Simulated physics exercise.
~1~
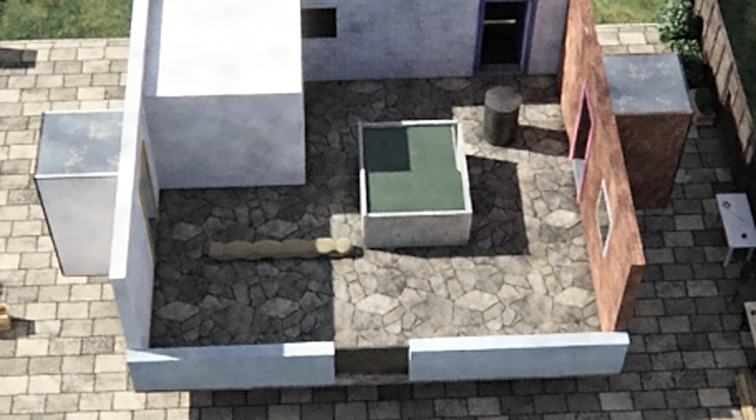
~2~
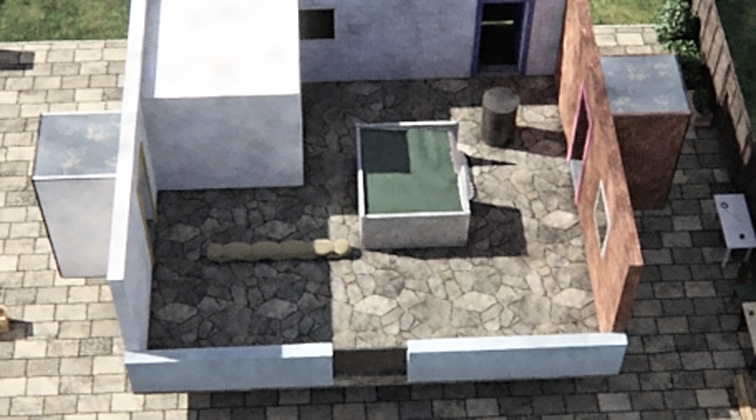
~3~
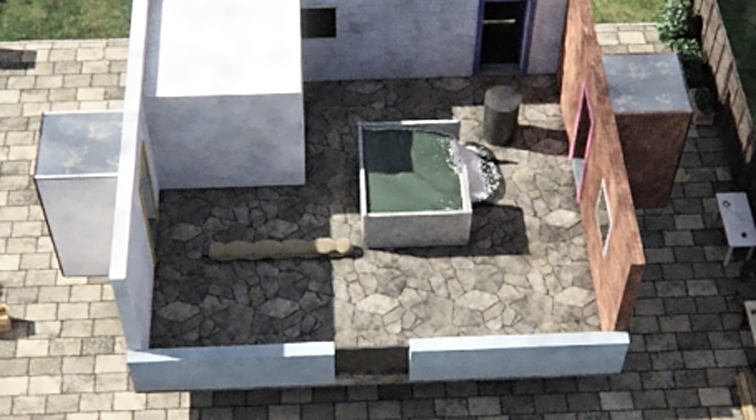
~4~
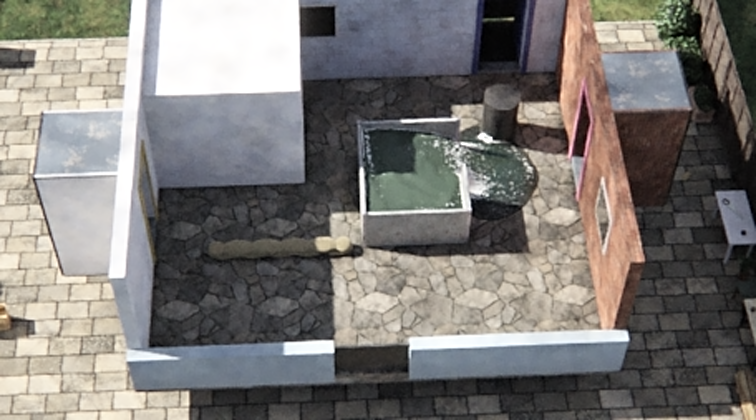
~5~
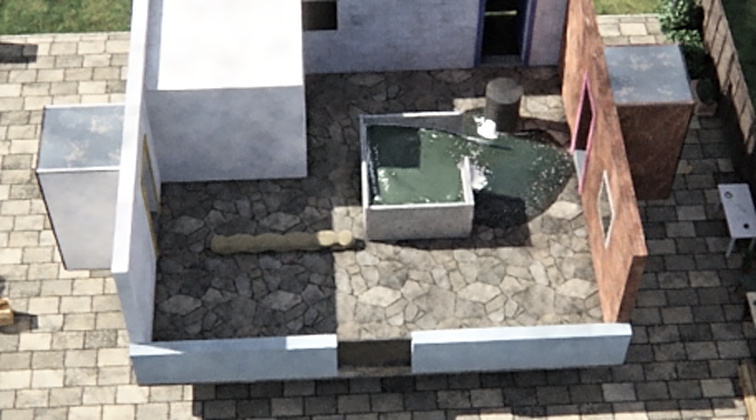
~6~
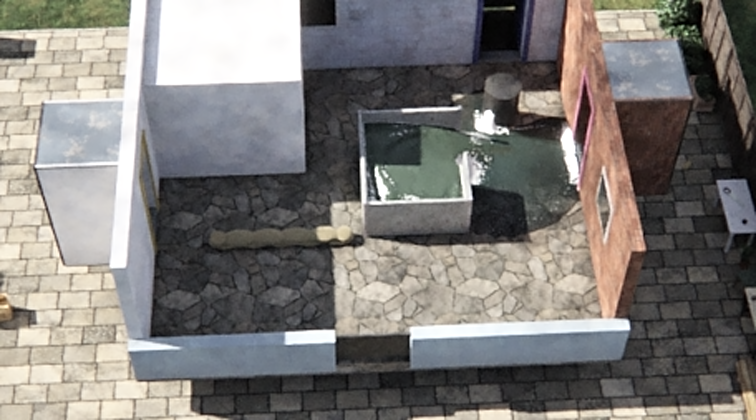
In a walled stone yard, green water pours from a tank's right side and spreads rightward.
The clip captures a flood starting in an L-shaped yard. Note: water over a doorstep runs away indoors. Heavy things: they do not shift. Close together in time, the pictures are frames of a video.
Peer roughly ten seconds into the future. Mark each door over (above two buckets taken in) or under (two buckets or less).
Blue door: Over. Pink door: Over. Yellow door: Under.
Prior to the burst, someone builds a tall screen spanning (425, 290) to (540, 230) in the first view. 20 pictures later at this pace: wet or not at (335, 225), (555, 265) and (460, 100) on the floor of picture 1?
Lab note - spot 1 parched, spot 2 inundated, spot 3 inundated.
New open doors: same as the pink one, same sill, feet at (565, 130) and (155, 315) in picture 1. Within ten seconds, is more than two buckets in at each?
Well, the first one overshoots and the other one doesn't reach it.
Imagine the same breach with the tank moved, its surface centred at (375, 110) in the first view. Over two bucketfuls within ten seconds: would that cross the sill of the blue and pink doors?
As it turns out, the blue door ends up past the line and the pink door ends up short of the line.
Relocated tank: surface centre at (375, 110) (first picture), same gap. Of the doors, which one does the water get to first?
The door in question is the one in blue.
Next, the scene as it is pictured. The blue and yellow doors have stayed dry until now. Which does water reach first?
The blue-painted one.
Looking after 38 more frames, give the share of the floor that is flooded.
Around 75 percent of it.
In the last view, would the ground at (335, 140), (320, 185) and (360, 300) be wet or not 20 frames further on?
First spot spared, second spot spared, third spot spared.
A moment on, water covers 20 % of the floor; the blue door wet at the sill, nothing in, the pink door far over two buckets in, the yellow door not reached.
Next, water covers 25 % of the floor; the blue door under two buckets in, the pink door far over two buckets in, the yellow door not reached.
Then, water covers 40 % of the floor; the blue door over two buckets in, the pink door far over two buckets in, the yellow door not reached.
Later, water covers 75 % of the floor; the blue door over two buckets in, the pink door far over two buckets in, the yellow door not reached.
In the end, water covers 95 % of the floor; the blue door far over two buckets in, the pink door far over two buckets in, the yellow door wet at the sill, nothing in.
